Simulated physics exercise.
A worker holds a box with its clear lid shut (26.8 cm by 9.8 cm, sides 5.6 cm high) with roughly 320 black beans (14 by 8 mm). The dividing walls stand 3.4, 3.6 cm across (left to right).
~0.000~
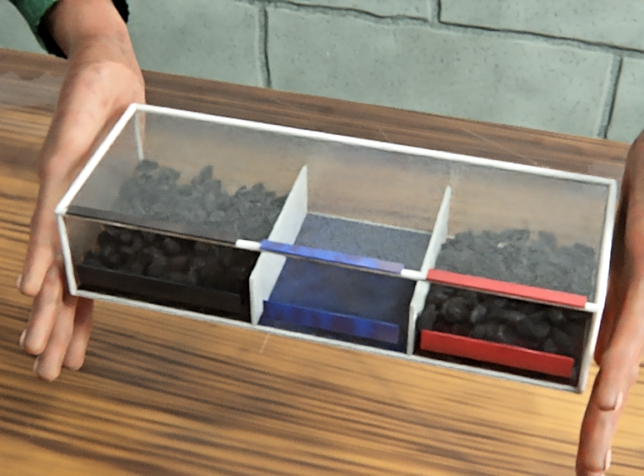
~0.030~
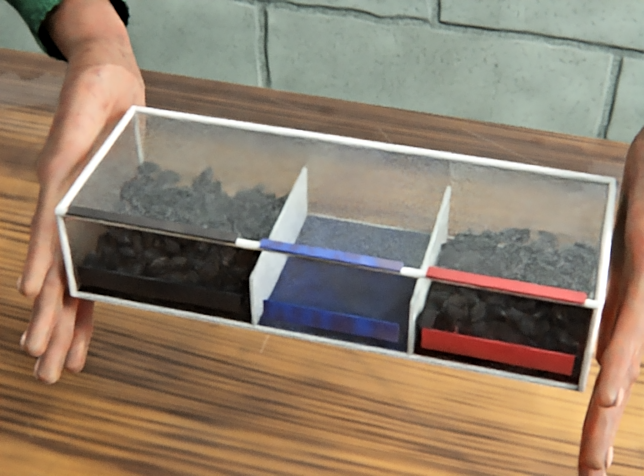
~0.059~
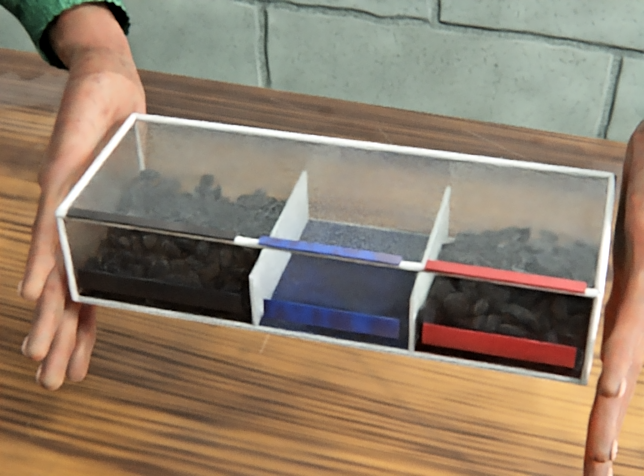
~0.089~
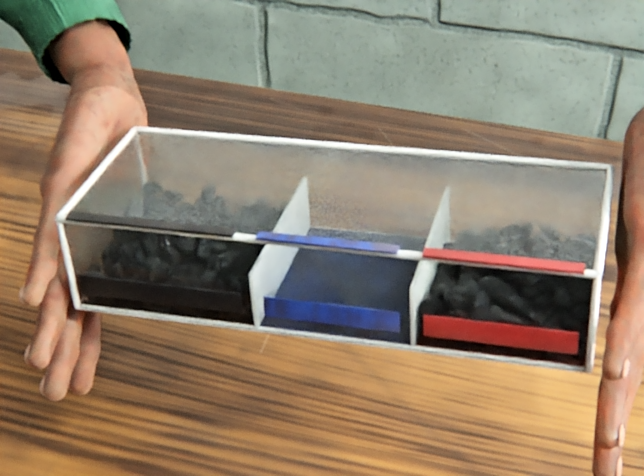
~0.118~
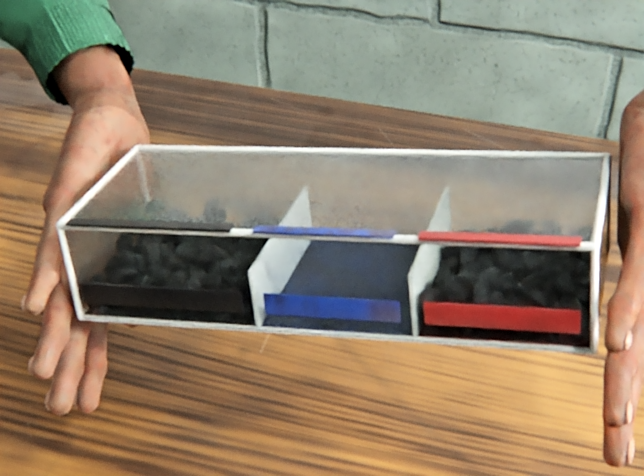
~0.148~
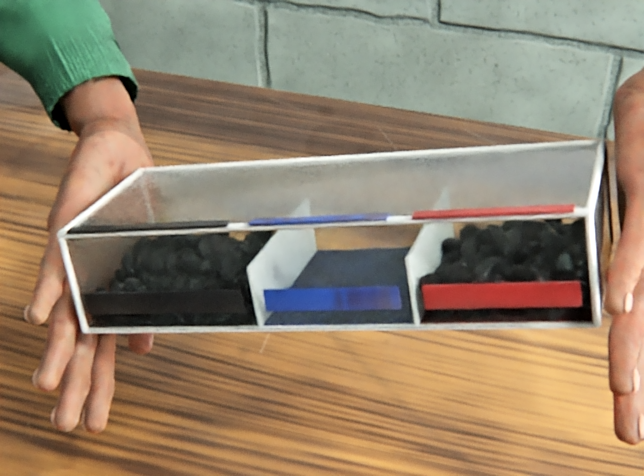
A clear-lidded, white-edged box fills the view, seen from slightly above in front of a pale green block wall, over a brown wood-grained table. Dark lumps fill the left and right of its three compartments, with black, blue and red strips along the front from left to right. Two hands, one green-sleeved, tilt the box, slowly then faster, its right end rising, while the camera stays still.
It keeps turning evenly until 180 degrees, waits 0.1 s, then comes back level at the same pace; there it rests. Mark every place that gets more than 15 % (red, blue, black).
Red yes, blue no, black yes.
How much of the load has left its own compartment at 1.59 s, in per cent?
Roughly 10 per cent.
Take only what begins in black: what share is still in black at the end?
About 100 per cent.
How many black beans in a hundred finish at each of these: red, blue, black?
Red 30; blue 5; black 60.
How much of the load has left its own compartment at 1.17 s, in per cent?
About 5 per cent.
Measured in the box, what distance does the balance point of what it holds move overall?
About 3.0 cm.
After 0.70 s, tilt 153 degrees; red 40 %, blue 5 %, black 60 %; middle of all pieces near (353, 311).
After 1.17 s, tilt 148 degrees; red 35 %, blue 5 %, black 60 %; middle of all pieces near (339, 306).
Then, at 1.59 s, tilt 48 degrees; red 30 %, blue 5 %, black 60 %; middle of all pieces near (293, 264).
Then, at 2.00 s, tilt 0 degrees; red 30 %, blue 5 %, black 60 %; middle of all pieces near (284, 222).
At rest (2.6 s), red 30 %, blue 5 %, black 60 %.
